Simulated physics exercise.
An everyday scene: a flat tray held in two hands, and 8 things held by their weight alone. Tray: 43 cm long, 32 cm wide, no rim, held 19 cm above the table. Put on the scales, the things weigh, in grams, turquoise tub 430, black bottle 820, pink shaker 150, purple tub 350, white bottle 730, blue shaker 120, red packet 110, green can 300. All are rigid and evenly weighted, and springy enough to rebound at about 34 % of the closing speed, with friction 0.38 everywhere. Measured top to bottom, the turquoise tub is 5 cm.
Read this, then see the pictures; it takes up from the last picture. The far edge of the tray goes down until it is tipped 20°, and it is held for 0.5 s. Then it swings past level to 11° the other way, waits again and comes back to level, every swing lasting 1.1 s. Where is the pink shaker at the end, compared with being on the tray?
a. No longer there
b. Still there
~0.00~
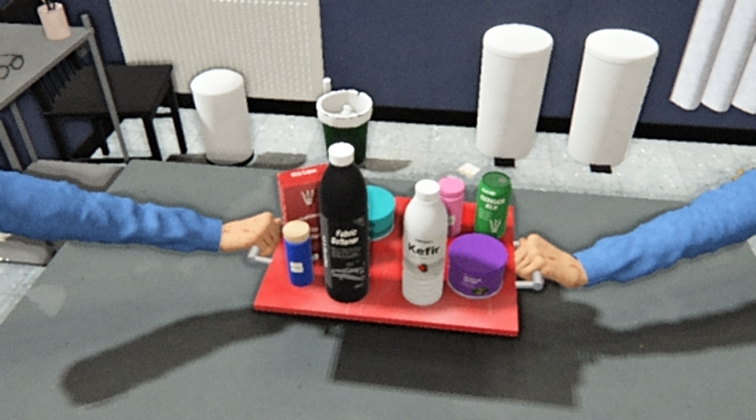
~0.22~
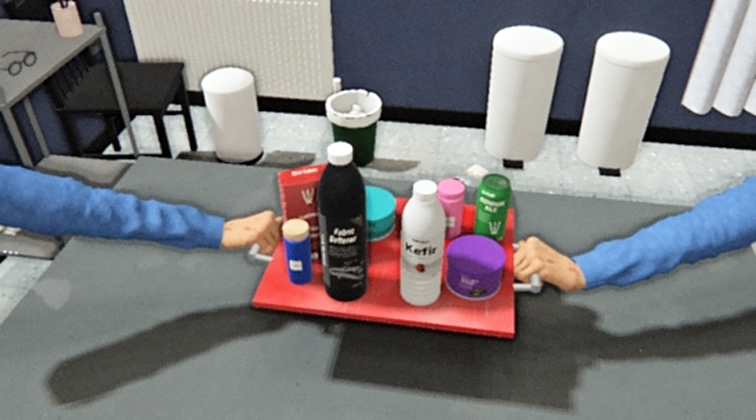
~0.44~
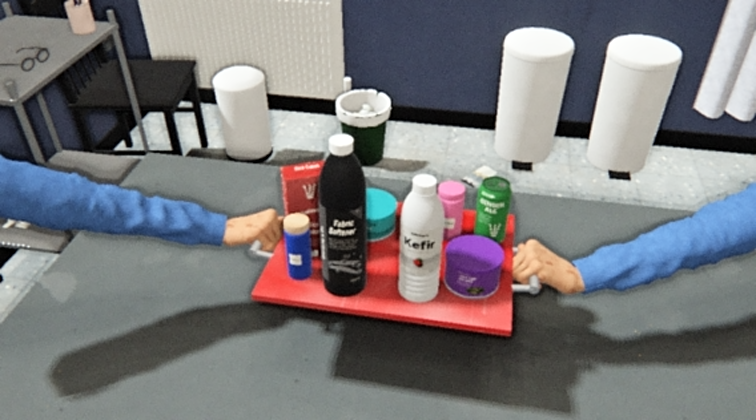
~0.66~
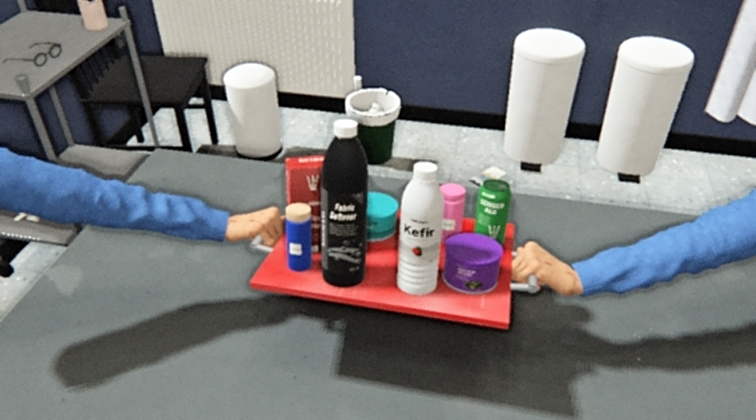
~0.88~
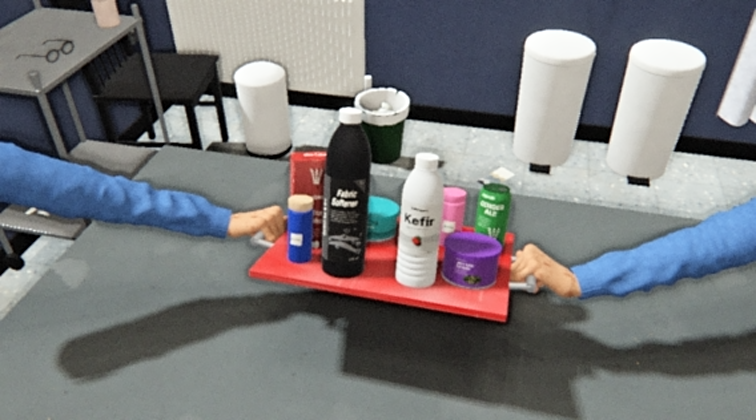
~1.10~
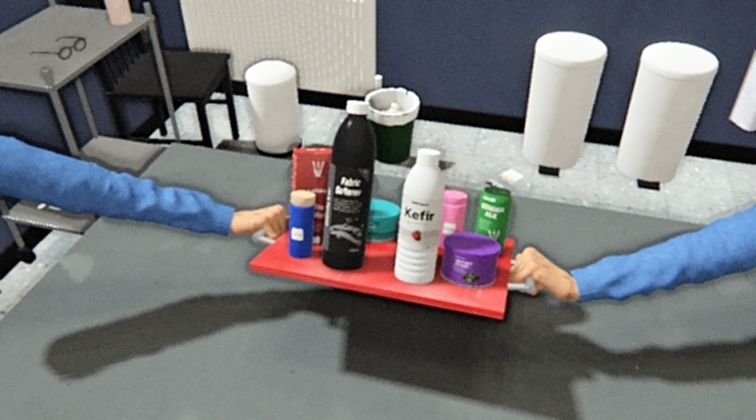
The answer is a.
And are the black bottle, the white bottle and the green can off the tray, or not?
Well, the black bottle does come off, the white bottle does come off, and the green can does not come off.
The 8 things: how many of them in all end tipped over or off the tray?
My answer is 6.
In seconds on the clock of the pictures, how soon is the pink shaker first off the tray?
That first happens close to 1.7 seconds.
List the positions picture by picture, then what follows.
The first frame shows tray level; pink shaker (449, 208).
The second frame shows tray level; purple tub (474, 268); white bottle (423, 243).
The third frame shows tray tilted 4°, far edge down; blue shaker (298, 247); red packet (311, 211).
The fourth frame shows tray tilted 10°, far edge down; green can (492, 215); turquoise tub (370, 216).
The fifth frame shows tray tilted 17°, far edge down; black bottle (347, 194); purple tub (471, 261).
The sixth frame shows tray tilted 20°, far edge down; pink shaker (451, 220); white bottle (421, 216).
Around 1.60 s, tray tilted 20°, far edge down; black bottle and red packet now off the tray; pink shaker tipped 46° against what carries it near (462, 213); white bottle on its side.
Around 1.90 s, tray tilted 18°, far edge down; turquoise tub, pink shaker and white bottle now off the tray; blue shaker on its side.
Around 2.40 s, tray tilted 3°, near edge down; blue shaker on its side.
Around 3.70 s, tray tilted 8°, near edge down; blue shaker now off the tray.
Finally (4.8 s), off the tray, turquoise tub, black bottle, pink shaker, white bottle, blue shaker and red packet; the other 2 still in place (within 5 cm). Final places as that camera would see them, pink shaker near (455, 223).
